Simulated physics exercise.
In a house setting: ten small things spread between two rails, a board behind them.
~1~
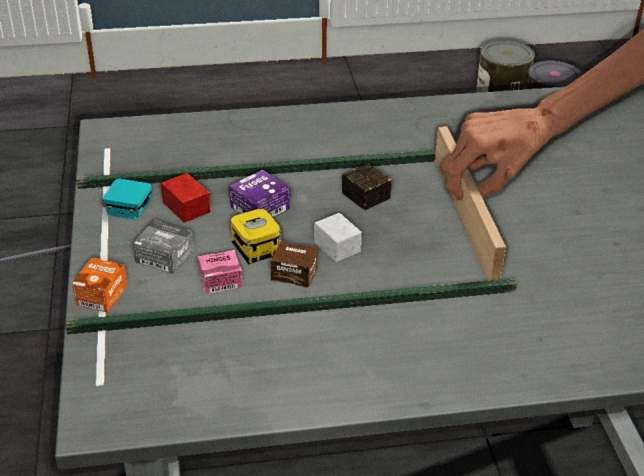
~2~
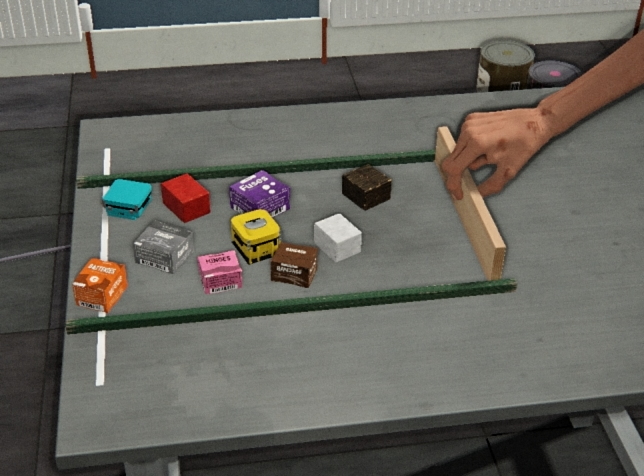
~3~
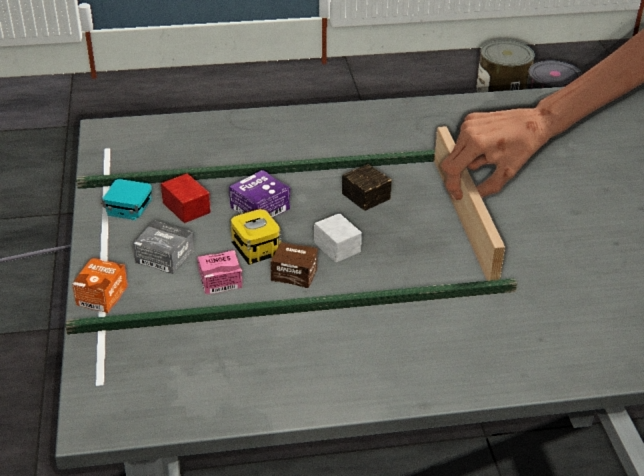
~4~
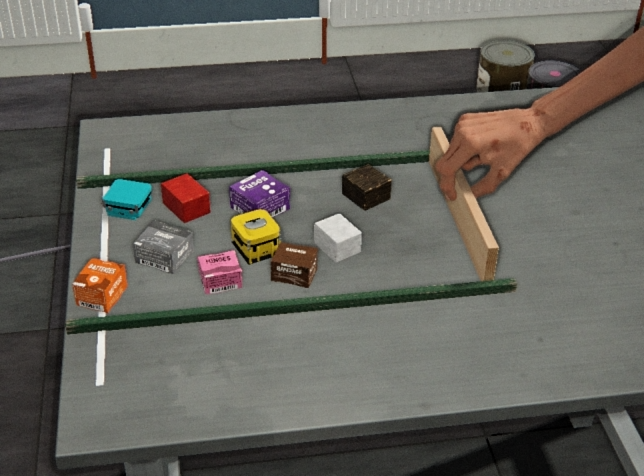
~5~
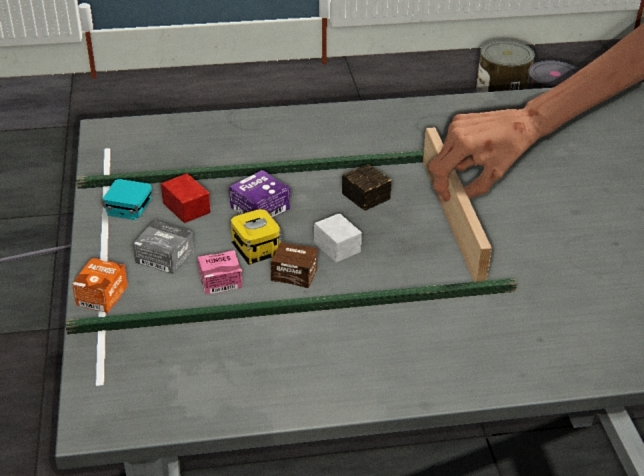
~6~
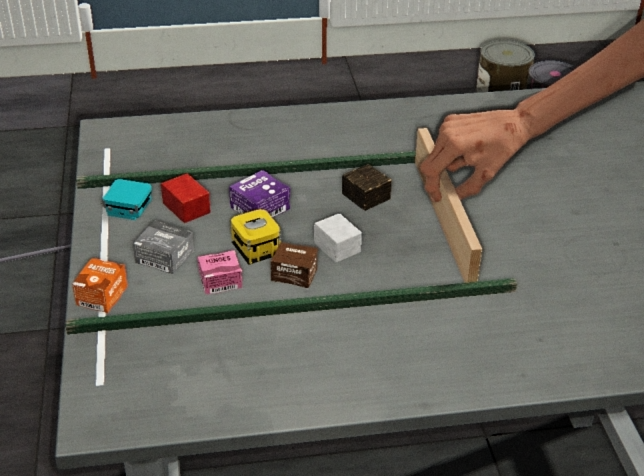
A hand grips an upright wooden board at the right of a grey table, holding it still at first behind ten small colourful boxes and blocks between two green rails. The hand then slides the board slightly left along the rails, leaving a gap before the boxes, which all stay in place.
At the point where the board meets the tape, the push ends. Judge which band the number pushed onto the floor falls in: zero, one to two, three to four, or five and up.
It falls in the five and up band.
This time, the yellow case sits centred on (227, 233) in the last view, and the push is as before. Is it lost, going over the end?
From that start the object does not stay.
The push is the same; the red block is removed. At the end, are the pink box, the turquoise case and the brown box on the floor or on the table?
Pink box: Over the edge; turquoise case: Over the edge; brown box: Still there.
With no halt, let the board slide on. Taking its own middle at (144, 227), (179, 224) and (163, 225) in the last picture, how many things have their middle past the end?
Going through the three places, I get 4, 1 and 4.
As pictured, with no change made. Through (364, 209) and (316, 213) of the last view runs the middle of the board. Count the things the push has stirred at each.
At the first point the count is 1, at the second it's 3.
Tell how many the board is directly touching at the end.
In contact: 3.
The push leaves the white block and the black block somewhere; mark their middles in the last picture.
Answer: First (87, 257), after that (87, 205).
A little later, none off yet; orange box at rest near (100, 285); turquoise case at rest near (128, 200); grey box at rest near (164, 247).
When it is over, the number that fall off is five or more; down, purple box, yellow case, pink box, red block, grey box, turquoise case and orange box.
